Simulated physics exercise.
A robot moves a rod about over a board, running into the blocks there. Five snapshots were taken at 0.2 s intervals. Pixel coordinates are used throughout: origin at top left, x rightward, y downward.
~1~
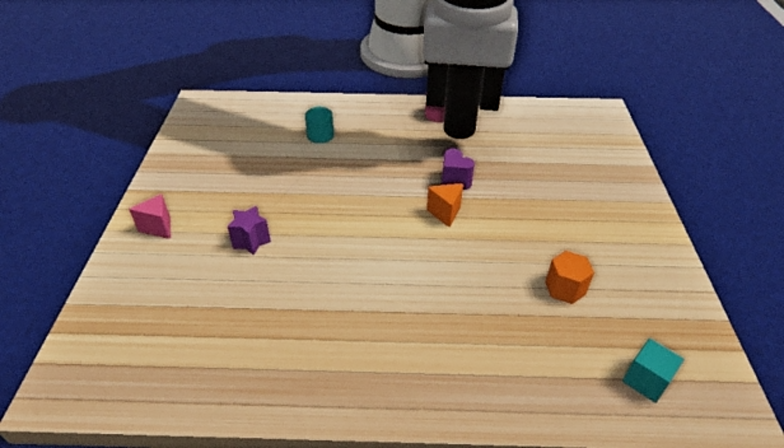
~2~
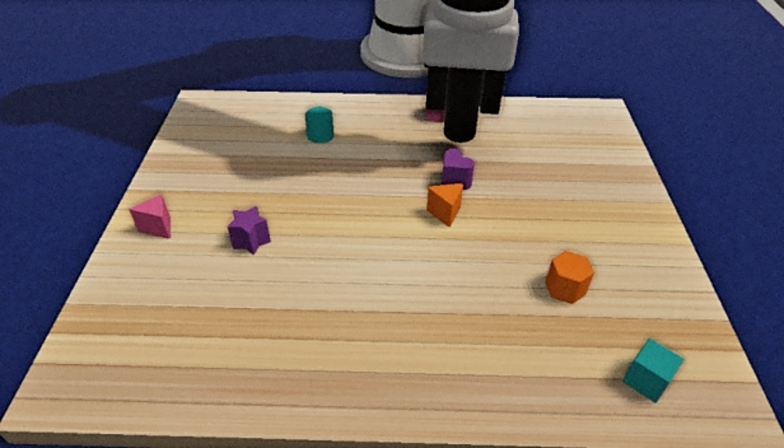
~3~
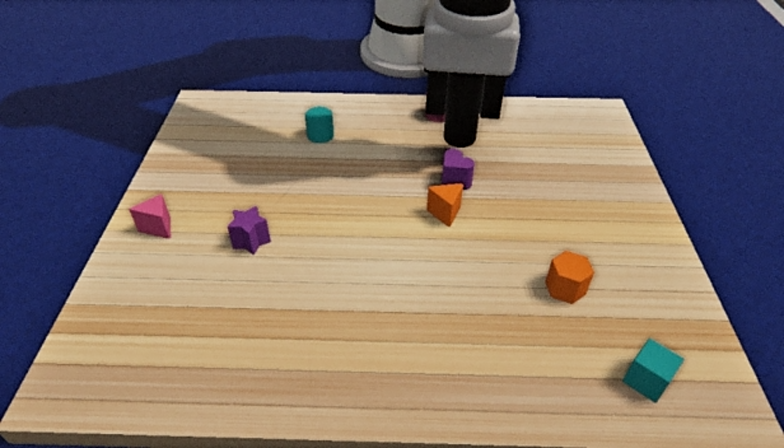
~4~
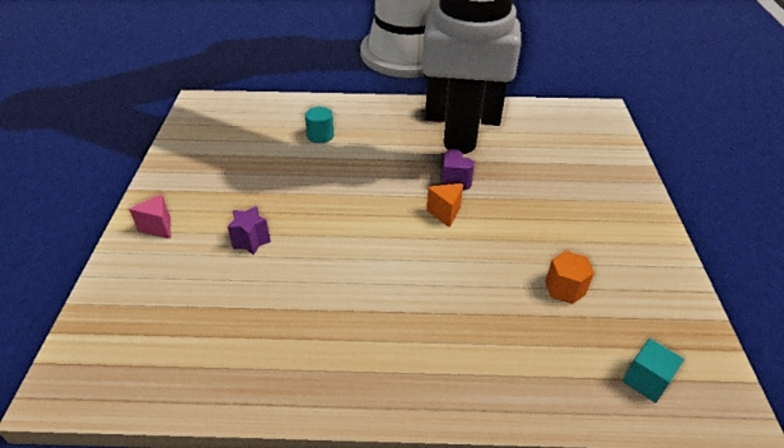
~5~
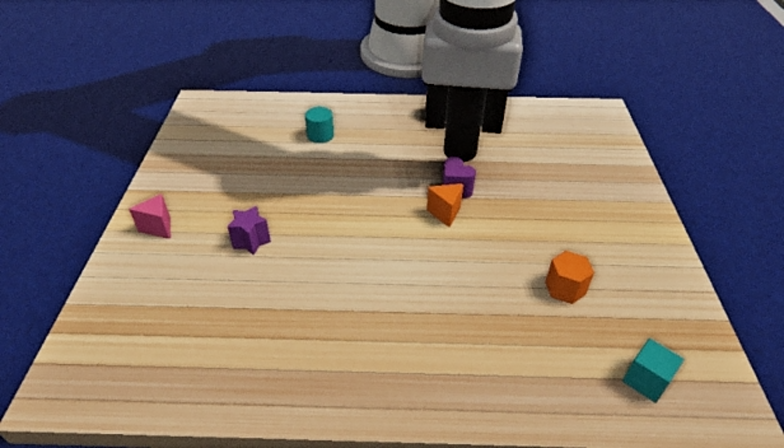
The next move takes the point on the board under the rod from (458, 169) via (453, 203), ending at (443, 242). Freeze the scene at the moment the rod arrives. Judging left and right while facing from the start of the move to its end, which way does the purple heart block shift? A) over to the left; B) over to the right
Choice A: Over to the left.
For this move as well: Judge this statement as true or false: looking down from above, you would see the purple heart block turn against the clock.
That claim is true.
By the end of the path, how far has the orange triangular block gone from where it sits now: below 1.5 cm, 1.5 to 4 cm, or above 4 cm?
Over 4 cm.
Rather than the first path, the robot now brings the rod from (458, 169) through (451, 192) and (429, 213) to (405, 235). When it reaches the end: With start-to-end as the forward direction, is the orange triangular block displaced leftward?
In short: Yes.
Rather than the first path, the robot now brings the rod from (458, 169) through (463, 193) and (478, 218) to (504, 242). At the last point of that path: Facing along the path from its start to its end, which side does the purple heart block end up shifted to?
Goes right.
The first path, step by step. One third of the way, rod (457, 176); orange triangular block (453, 207), turned 55° clockwise; purple heart block (464, 190), turned 35° anticlockwise.
Two thirds of the way, rod (452, 200); orange triangular block (449, 227), turned 45° clockwise; purple heart block (466, 213), turned 70° anticlockwise.
At the end, rod (444, 227); orange triangular block (444, 254), turned 60° clockwise; purple heart block (467, 238), turned 85° anticlockwise.
